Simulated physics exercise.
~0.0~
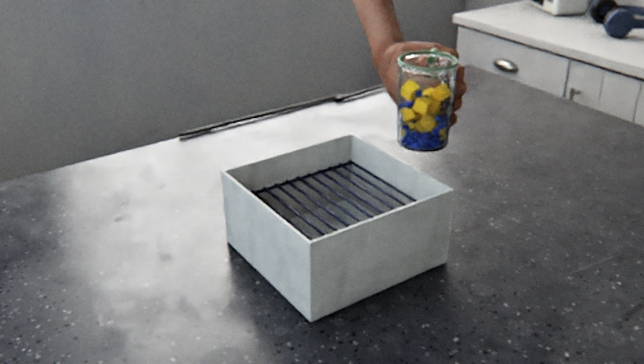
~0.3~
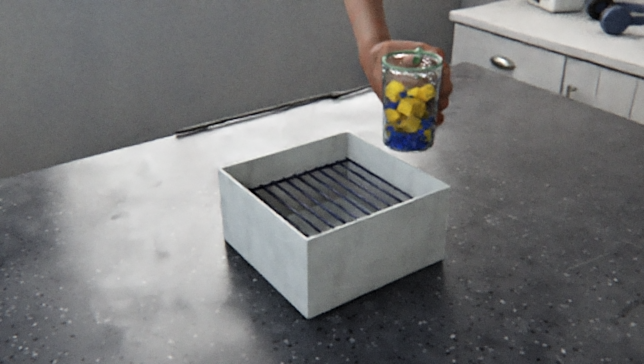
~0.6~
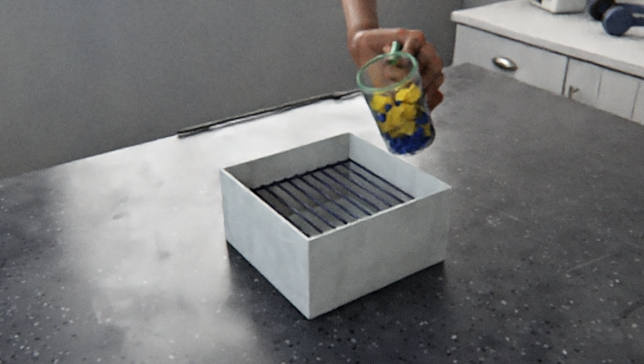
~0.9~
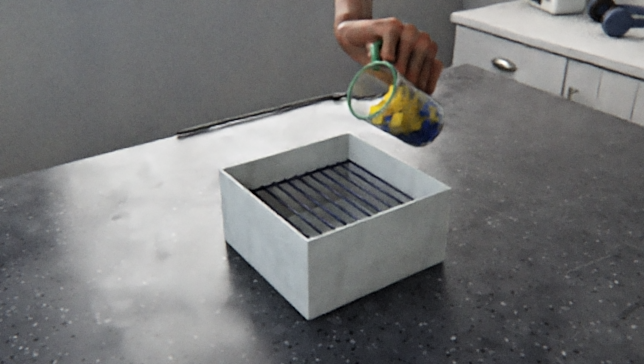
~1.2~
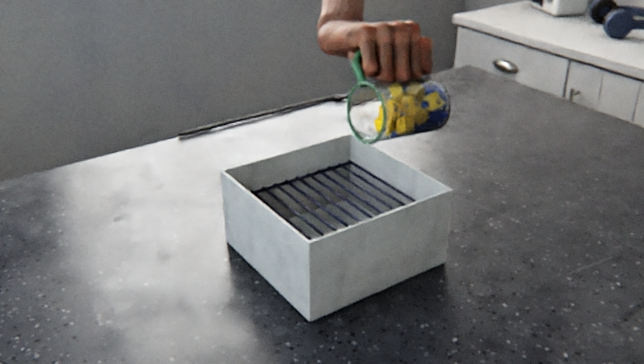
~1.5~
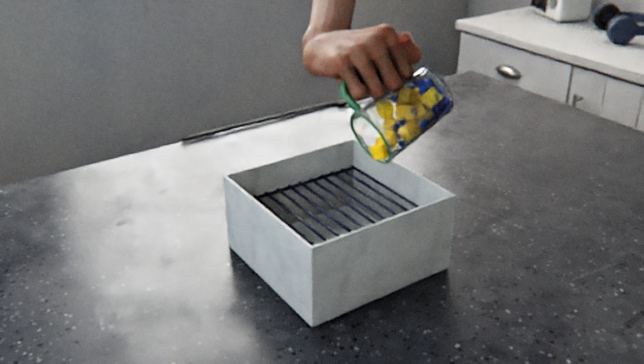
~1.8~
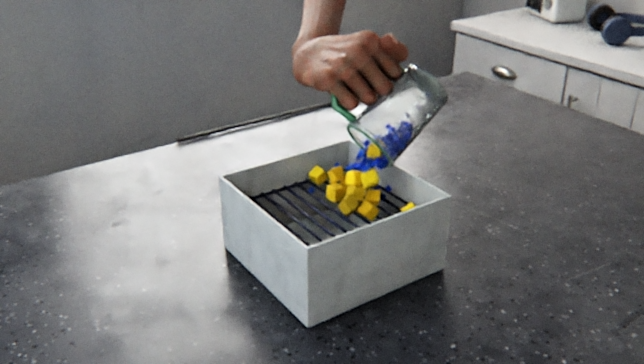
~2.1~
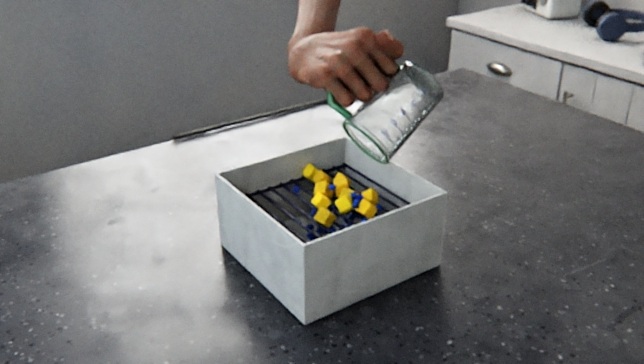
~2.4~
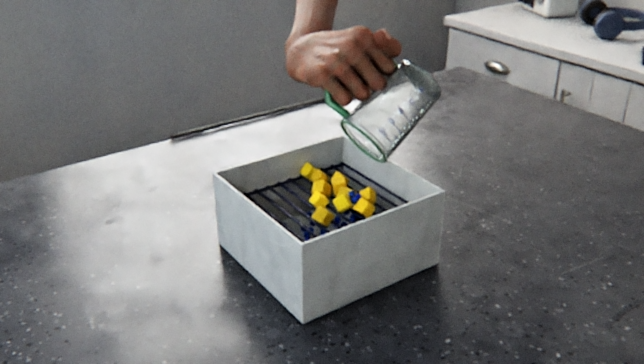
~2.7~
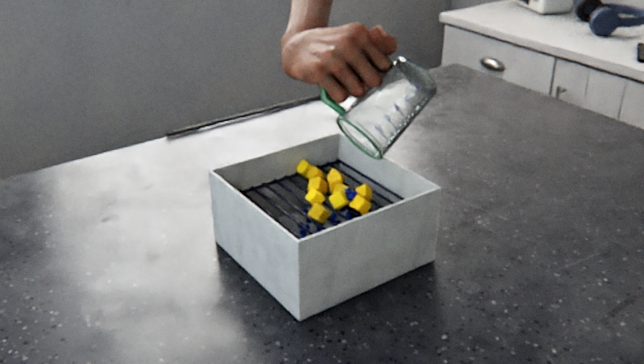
Over a box, a hand tips out a cup; yellow cubes stay atop wires, most blue pieces fall through.
